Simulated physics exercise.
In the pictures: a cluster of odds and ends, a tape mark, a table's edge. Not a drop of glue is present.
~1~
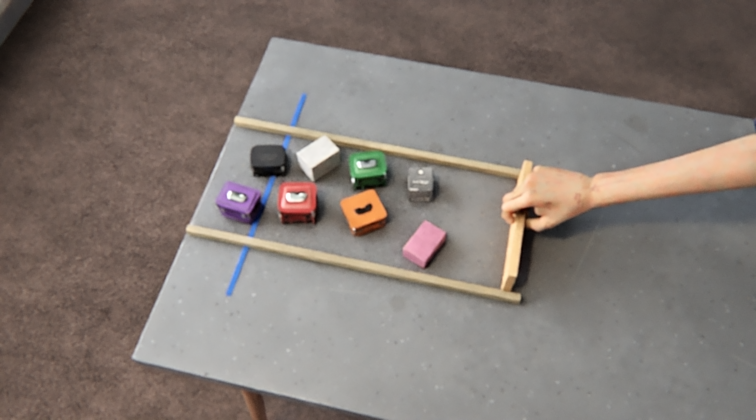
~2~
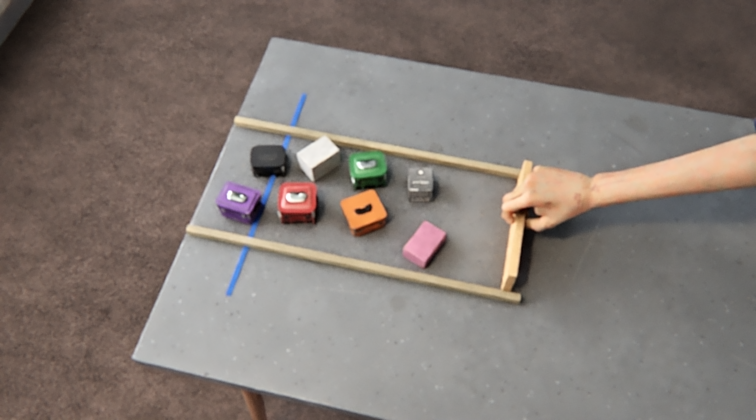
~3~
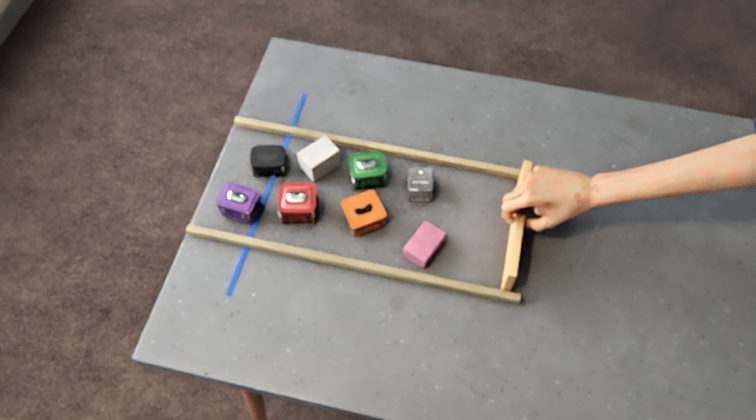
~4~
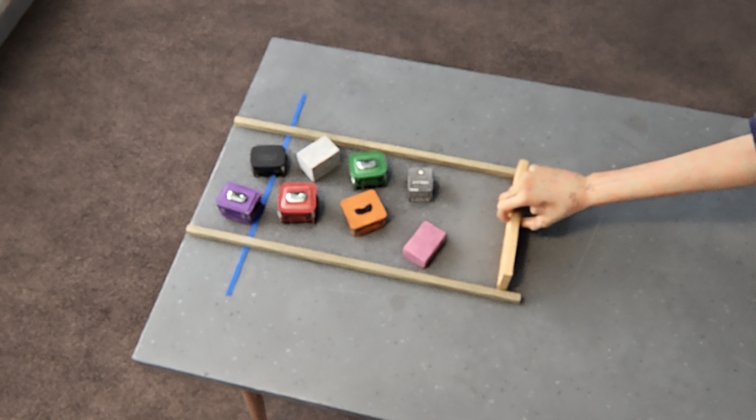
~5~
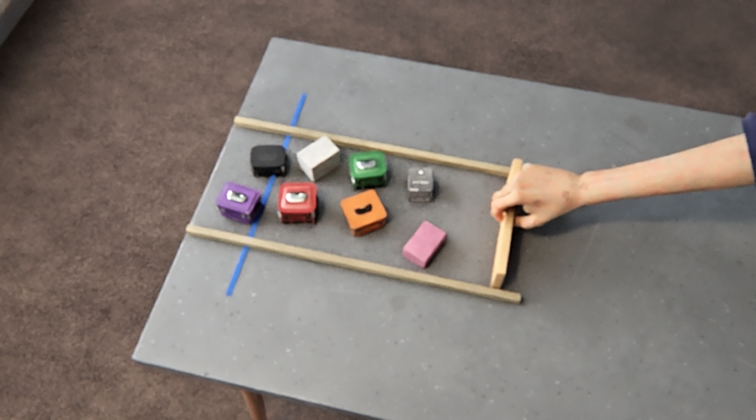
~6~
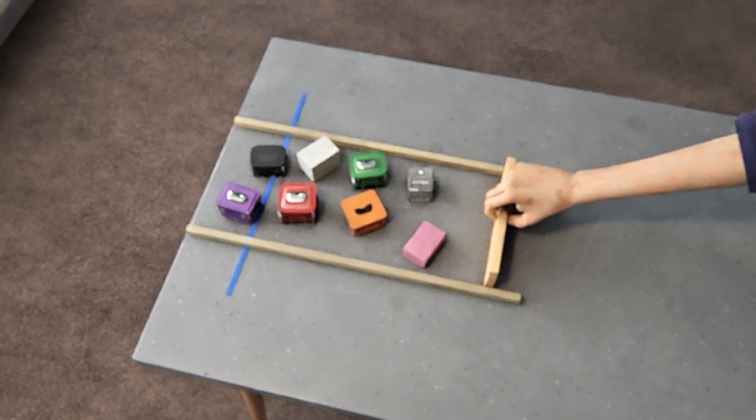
A hand held a wooden board upright between two rails on a grey table, then slid it slightly left toward the colourful little boxes and blocks, which all stayed still near the blue tape.
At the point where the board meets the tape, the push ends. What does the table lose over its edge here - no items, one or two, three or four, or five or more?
The push is going to knock three or four off the table.
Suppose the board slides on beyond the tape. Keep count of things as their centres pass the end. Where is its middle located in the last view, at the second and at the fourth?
At roughly (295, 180), then roughly (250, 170).
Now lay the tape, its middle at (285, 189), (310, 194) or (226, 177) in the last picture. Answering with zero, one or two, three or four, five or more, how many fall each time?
Taking the tapes one at a time, the count is 1 or 2, then none at all, then five or over.
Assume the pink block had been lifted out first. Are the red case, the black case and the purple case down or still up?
The red case keeps its place, the black case ends up down and the purple case ends up down.
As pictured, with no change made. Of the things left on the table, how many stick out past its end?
The overhang total is 1.
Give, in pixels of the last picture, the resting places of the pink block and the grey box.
Final positions - pink block around (245, 211), grey box around (268, 151).
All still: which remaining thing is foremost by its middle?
The red case finishes closest.
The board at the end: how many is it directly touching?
The count in contact is 2.
A little later, none off yet; purple case at rest near (240, 203); black case at rest near (269, 161); red case at rest near (298, 204).
When it is over, the number that fall off is three or four; down, white block, black case and purple case.
